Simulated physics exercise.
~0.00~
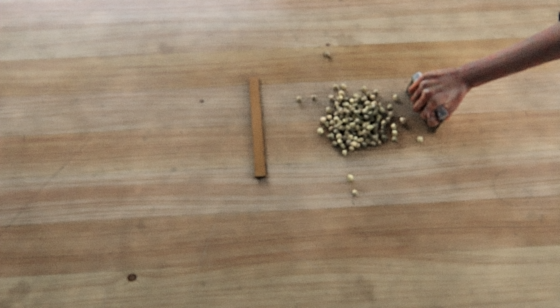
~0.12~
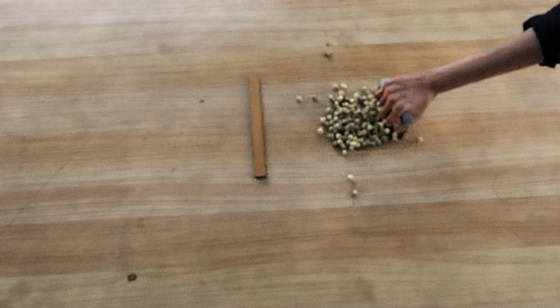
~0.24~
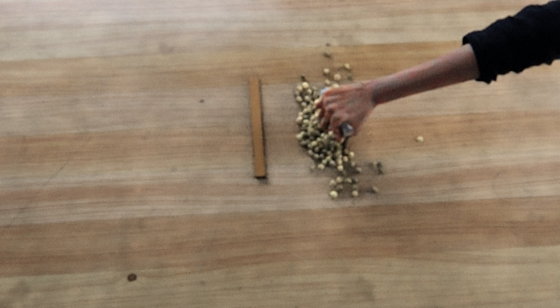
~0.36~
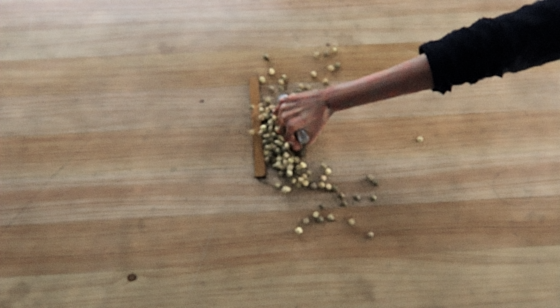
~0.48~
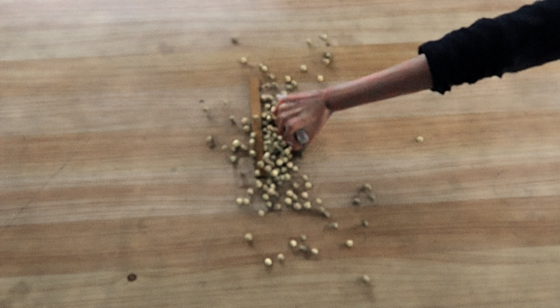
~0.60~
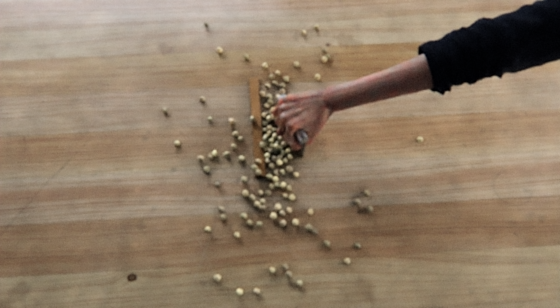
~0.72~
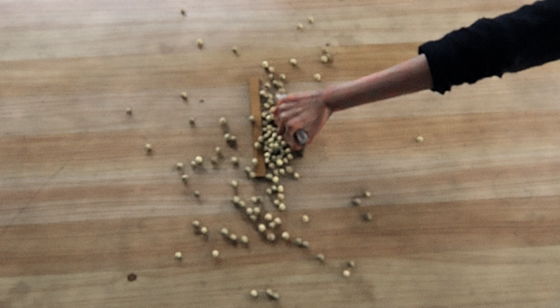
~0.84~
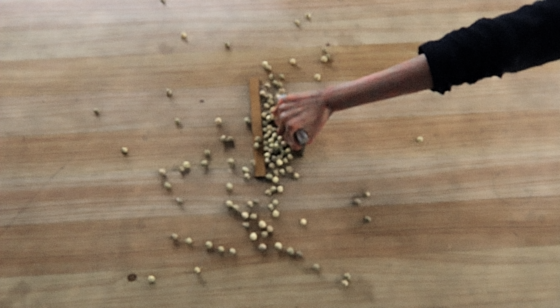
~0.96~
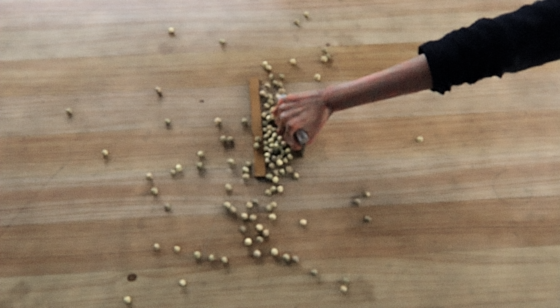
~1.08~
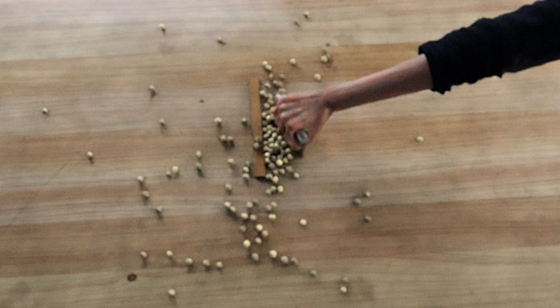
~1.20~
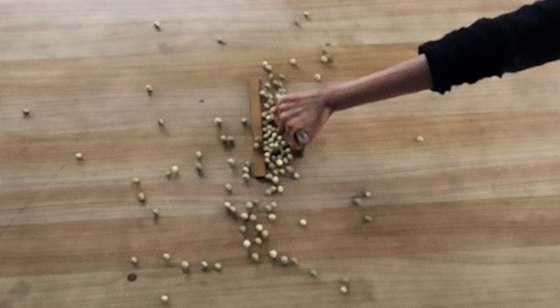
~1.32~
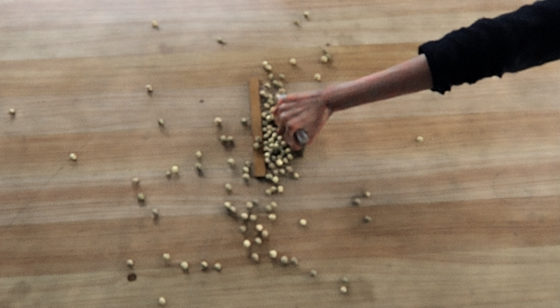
A hand swept a heap of small round nuts leftward across a wooden table into a thin wooden strip, then stopped there, while many nuts rolled past and around it, scattering left and downward before settling, with a cluster left by the hand.
